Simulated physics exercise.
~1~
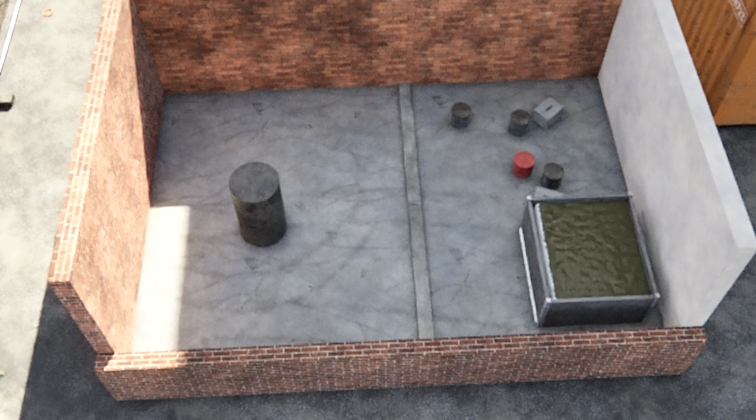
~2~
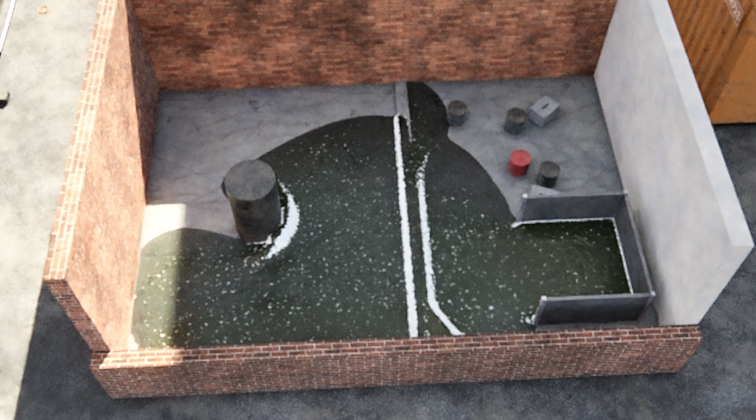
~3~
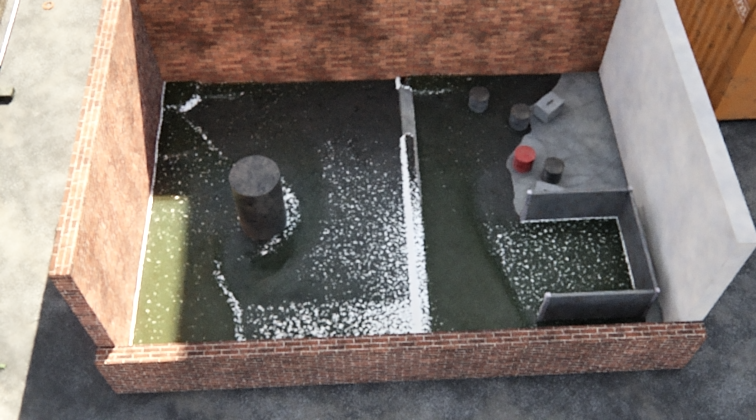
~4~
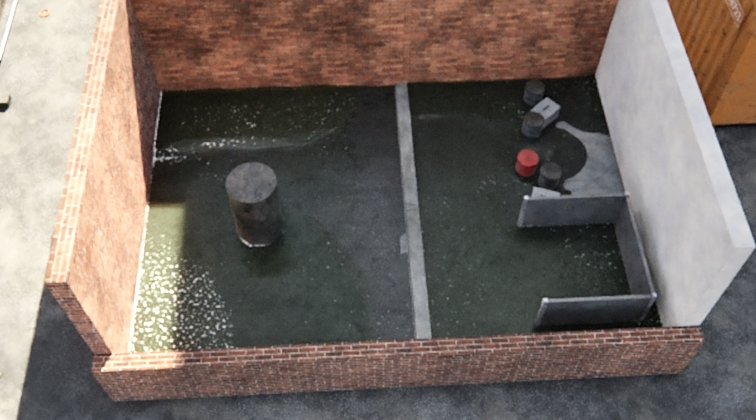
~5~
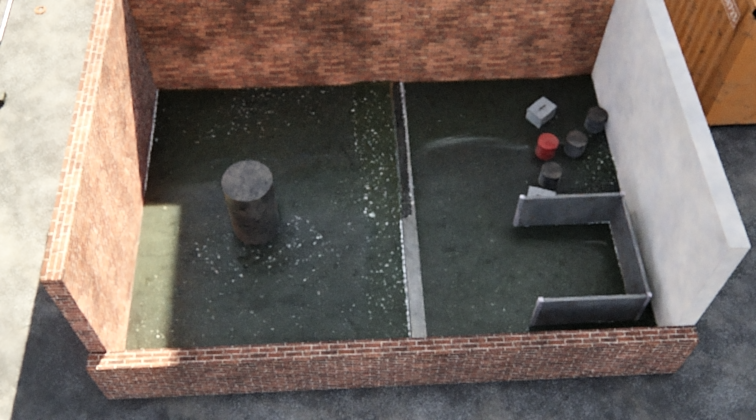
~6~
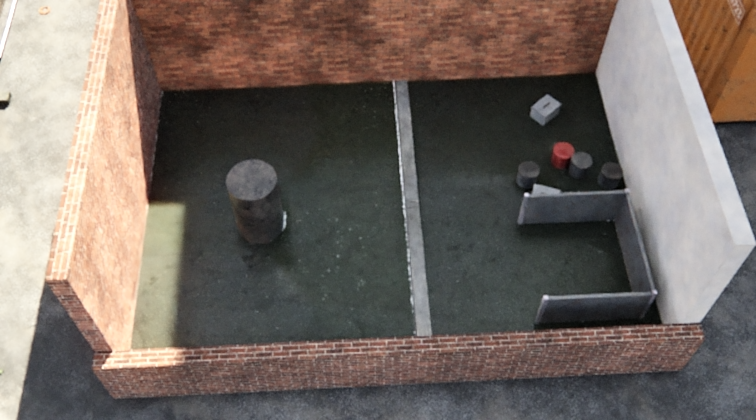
A concrete pad enclosed by brick walls and a pale wall on the right is seen from above by a slightly swaying camera. A dark upright cylinder stands on the left, a low kerb crosses the middle, and a tank of murky green water sits near right, with dark pails, a red pail and pale grey boxes behind it. The tank's left side gives way, and foaming water sweeps leftward over the kerb and around the cylinder. Water then spreads among the pails, which drift rightward. Finally the surface calms, with the red pail still right of the kerb, among dark pails behind the opened tank.
